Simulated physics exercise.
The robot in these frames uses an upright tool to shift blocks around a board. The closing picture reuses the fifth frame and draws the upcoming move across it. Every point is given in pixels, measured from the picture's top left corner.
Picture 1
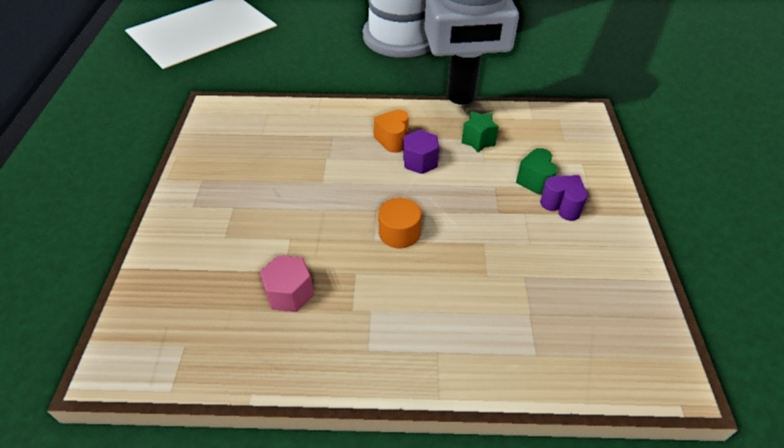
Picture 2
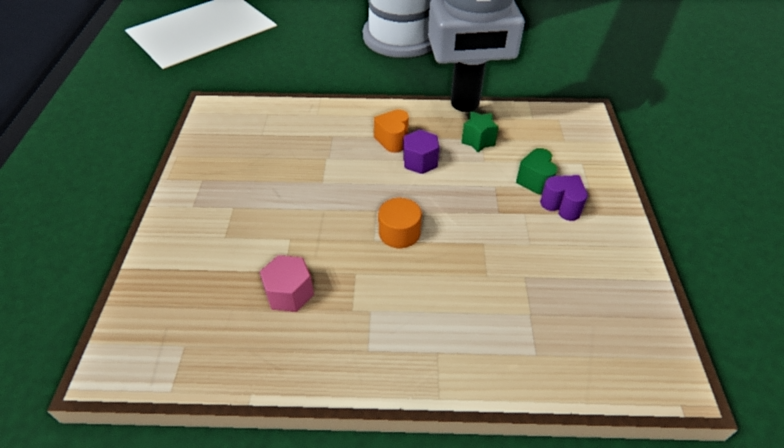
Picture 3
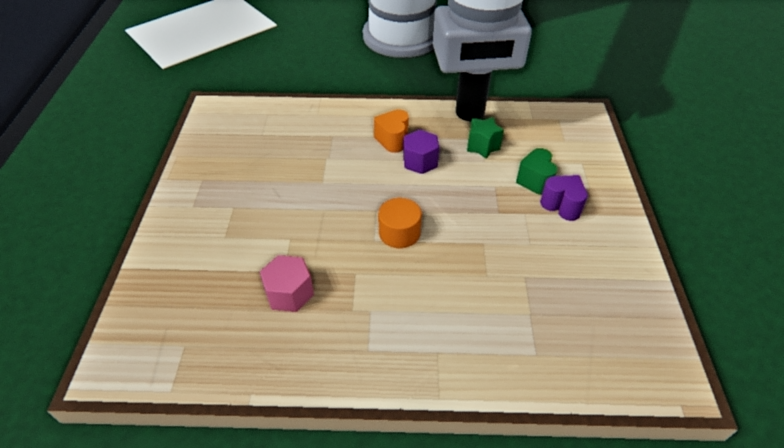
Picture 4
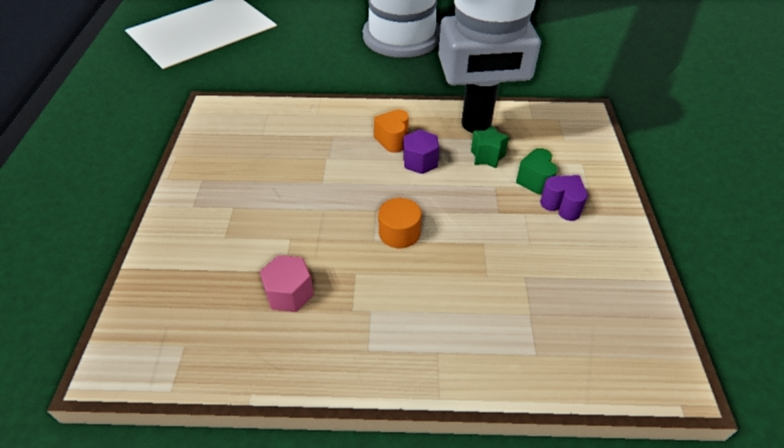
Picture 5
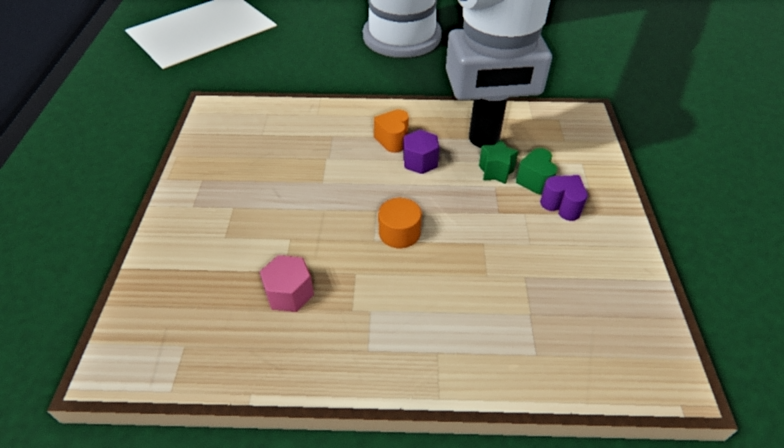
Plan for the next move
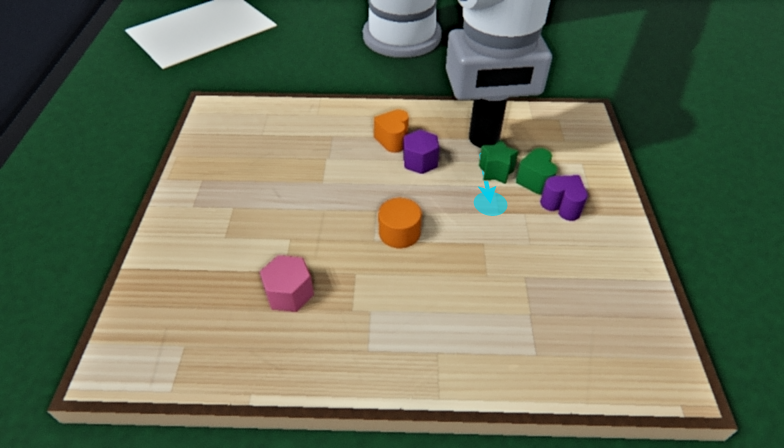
On a wooden board with a dark rim, a robot arm's upright black tool came down to a green star block and pushed it slightly toward the viewer and right, closer to a green heart-shaped block.
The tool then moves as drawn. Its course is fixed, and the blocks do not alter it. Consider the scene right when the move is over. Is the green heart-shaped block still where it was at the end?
The answer is no.
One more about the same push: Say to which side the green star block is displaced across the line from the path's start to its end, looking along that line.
That block drifts left.
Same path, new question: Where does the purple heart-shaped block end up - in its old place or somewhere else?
Here's my answer: The purple heart-shaped block remains in position.
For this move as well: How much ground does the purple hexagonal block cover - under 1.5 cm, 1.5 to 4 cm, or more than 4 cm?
Displacement: Within 1.5 cm.
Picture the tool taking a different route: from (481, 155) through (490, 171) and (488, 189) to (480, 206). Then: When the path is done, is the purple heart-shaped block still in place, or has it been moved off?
The purple heart-shaped block does not move.
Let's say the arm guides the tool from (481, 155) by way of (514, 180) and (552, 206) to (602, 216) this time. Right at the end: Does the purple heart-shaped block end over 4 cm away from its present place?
I'd say yes.
Path on the board, in a line from (481, 155) to (491, 204).
On the path given first. Halfway along, tool (488, 163); green star block (513, 173), turned 20° anticlockwise; green heart-shaped block (545, 164), turned 30° anticlockwise.
At the end, tool (493, 189); purple hexagonal block in place; green star block (526, 186), turned 60° anticlockwise; green heart-shaped block (547, 165), turned 45° anticlockwise; purple heart-shaped block in place.
